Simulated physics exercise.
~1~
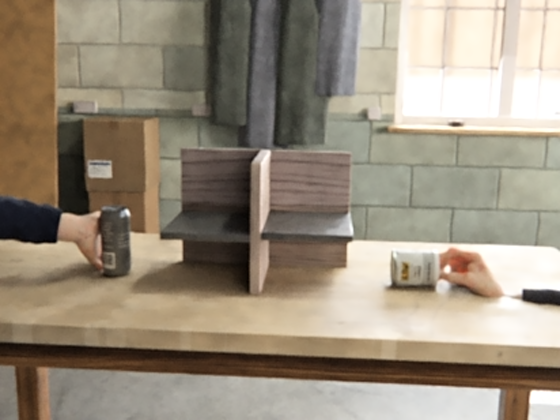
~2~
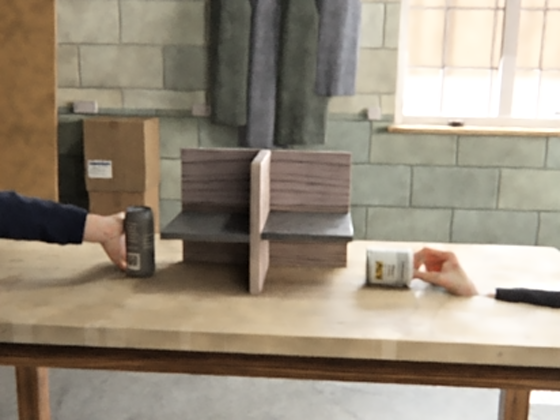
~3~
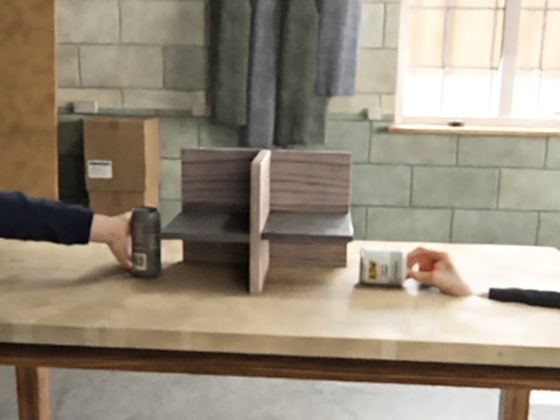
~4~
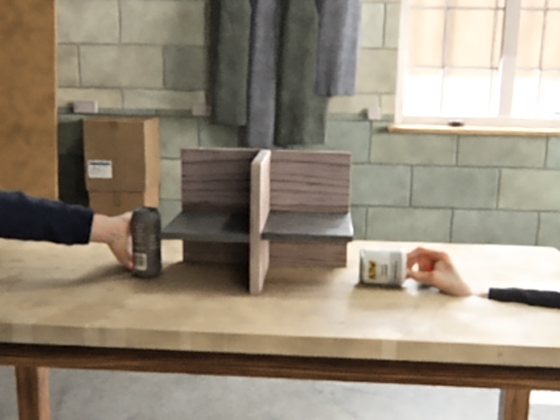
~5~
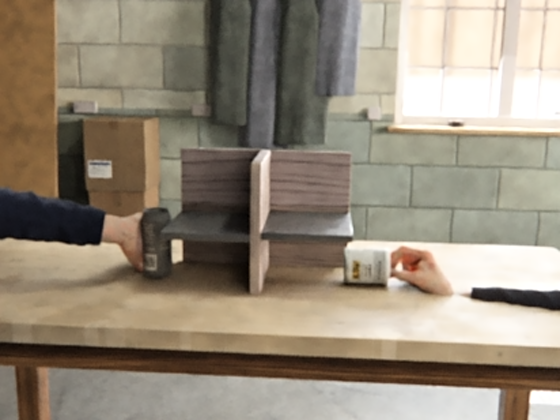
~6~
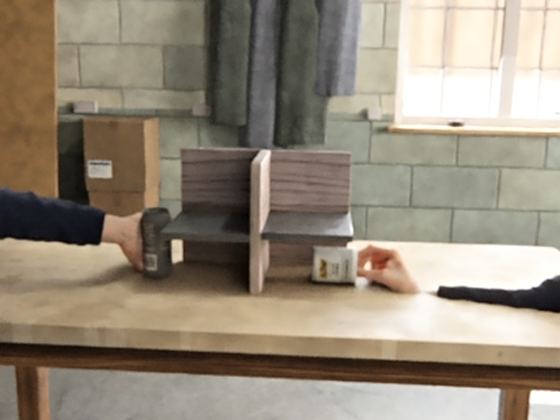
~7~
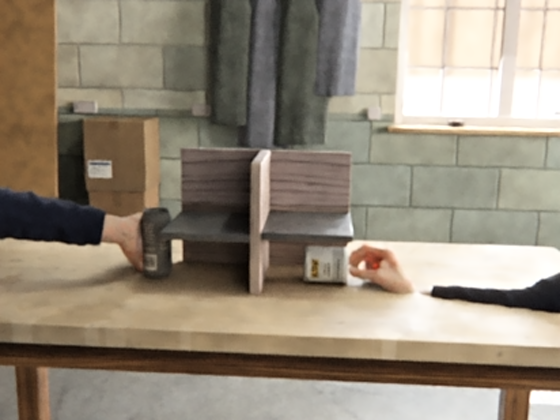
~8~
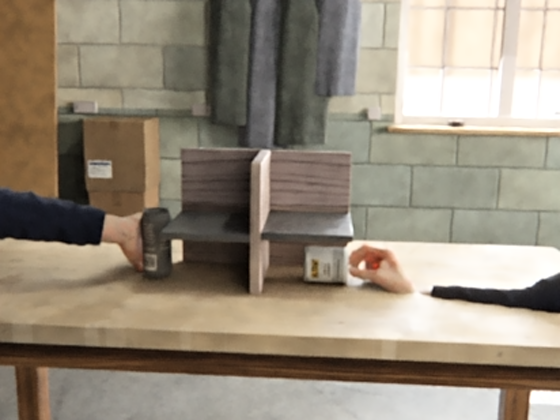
The clip shows two hands pushing a grey can from the left and a white tin from the right toward a small rack with low shelves on a table. The can stops upright at the left shelf's edge, while the tin slides under the right shelf and rests there.
